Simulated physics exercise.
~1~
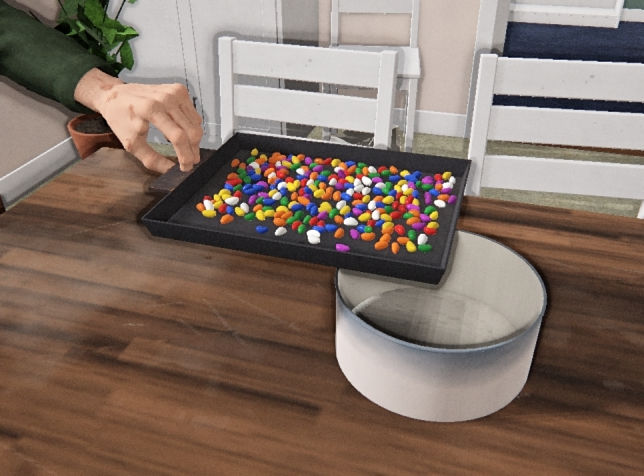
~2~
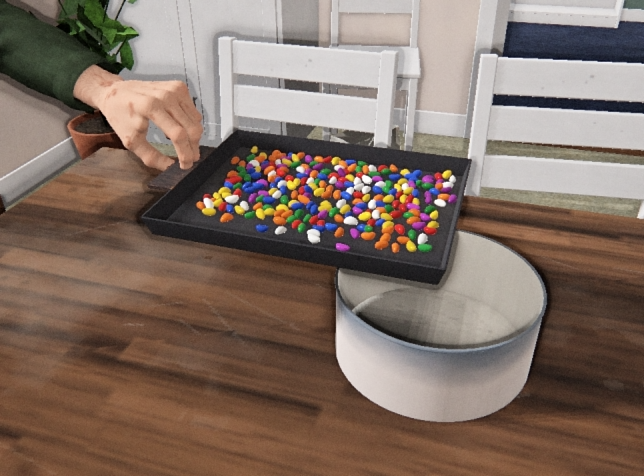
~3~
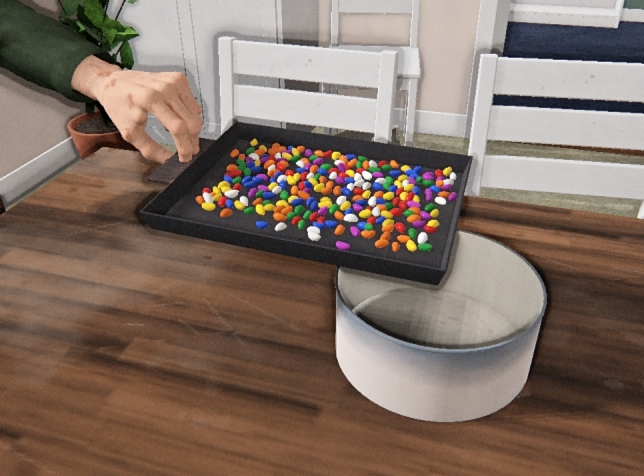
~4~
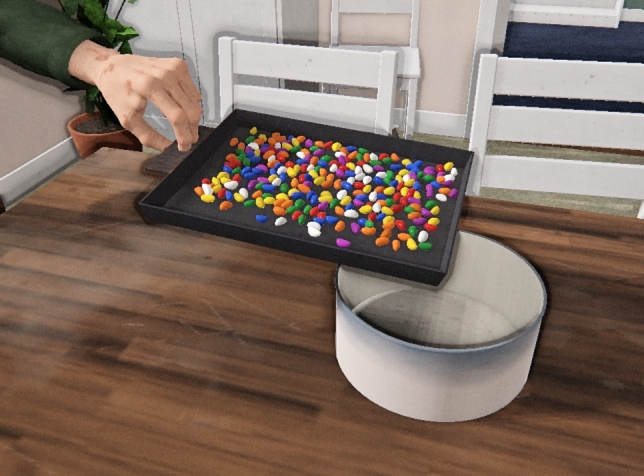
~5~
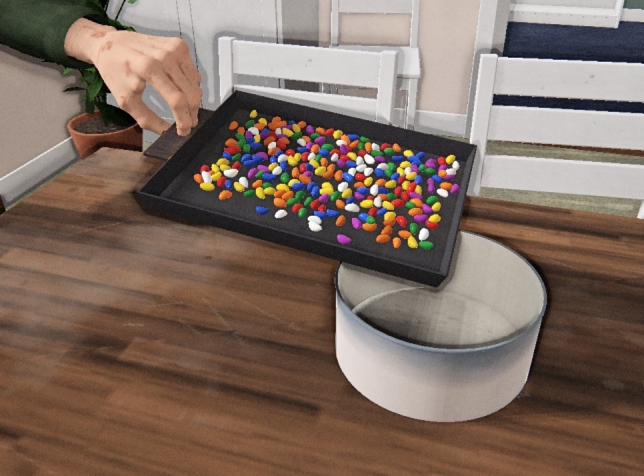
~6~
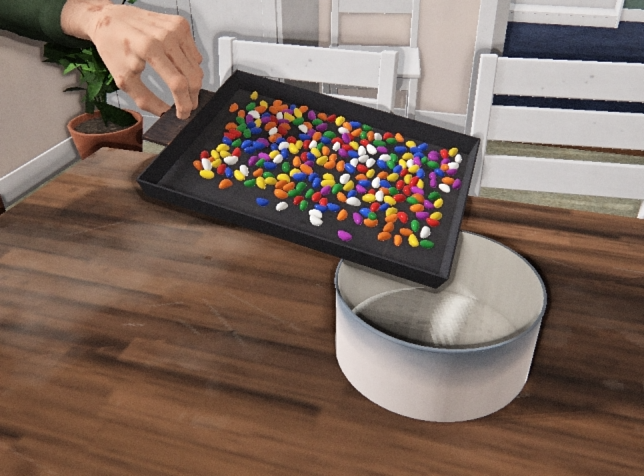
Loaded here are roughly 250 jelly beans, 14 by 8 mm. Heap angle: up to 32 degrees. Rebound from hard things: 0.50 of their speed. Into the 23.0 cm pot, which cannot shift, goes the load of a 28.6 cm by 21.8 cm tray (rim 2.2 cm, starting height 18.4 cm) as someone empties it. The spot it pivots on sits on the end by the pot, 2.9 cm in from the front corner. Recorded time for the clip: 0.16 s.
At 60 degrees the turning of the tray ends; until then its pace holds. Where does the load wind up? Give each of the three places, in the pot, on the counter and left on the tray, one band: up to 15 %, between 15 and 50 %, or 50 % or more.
Pot: Up to 15 %; counter: 50 % or more; tray: Between 15 and 50 %.
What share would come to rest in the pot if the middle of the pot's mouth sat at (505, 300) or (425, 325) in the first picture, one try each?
10 % and 60 %.
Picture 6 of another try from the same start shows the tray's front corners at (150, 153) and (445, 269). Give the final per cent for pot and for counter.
That works out as pot 25 and counter 40.
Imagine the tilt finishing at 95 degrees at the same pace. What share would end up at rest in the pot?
In that case, near 0 percent.
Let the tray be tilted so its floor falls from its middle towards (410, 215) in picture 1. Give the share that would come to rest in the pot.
Near 45 percent, give or take.
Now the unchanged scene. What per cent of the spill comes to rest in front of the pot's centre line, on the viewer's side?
100 %.
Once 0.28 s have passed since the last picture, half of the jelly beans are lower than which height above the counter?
Roughly 28 cm.
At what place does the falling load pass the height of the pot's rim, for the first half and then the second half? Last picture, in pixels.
At about (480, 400), then at (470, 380).
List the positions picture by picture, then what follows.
Tray tilt 0 degrees, front corners at (150, 217) and (439, 264); middle of the pieces at (327, 196); pot at (438, 279), in the first frame.
Tray tilt 1 degrees, front corners at (149, 215) and (440, 264); middle of the pieces at (327, 195), in the second frame.
Tray tilt 2 degrees, front corners at (149, 210) and (440, 265); middle of the pieces at (328, 191), in the third frame.
Tray tilt 5 degrees, front corners at (148, 202) and (441, 267), lowest corner right front; middle of the pieces at (328, 184), in the fourth frame.
Tray tilt 10 degrees, front corners at (146, 190) and (442, 269), lowest corner right front; middle of the pieces at (329, 175), in the fifth frame.
Tray tilt 14 degrees, front corners at (145, 178) and (443, 272), lowest corner right front; middle of the pieces at (331, 165); pot at (438, 279), in the sixth frame.
Then, 0.17 s after the last picture, tilt 39 degrees; the tray holds 100 %, the pot 0 %.
Then, 0.28 s after the last picture, tilt 55 degrees; the tray holds 100 %, the pot 0 %.
Then, 0.52 s after the last picture, tilt 60 degrees; the tray holds 55 %, the pot 0 %.
In the end, pot 0 %, counter 70 %, tray 25 %.
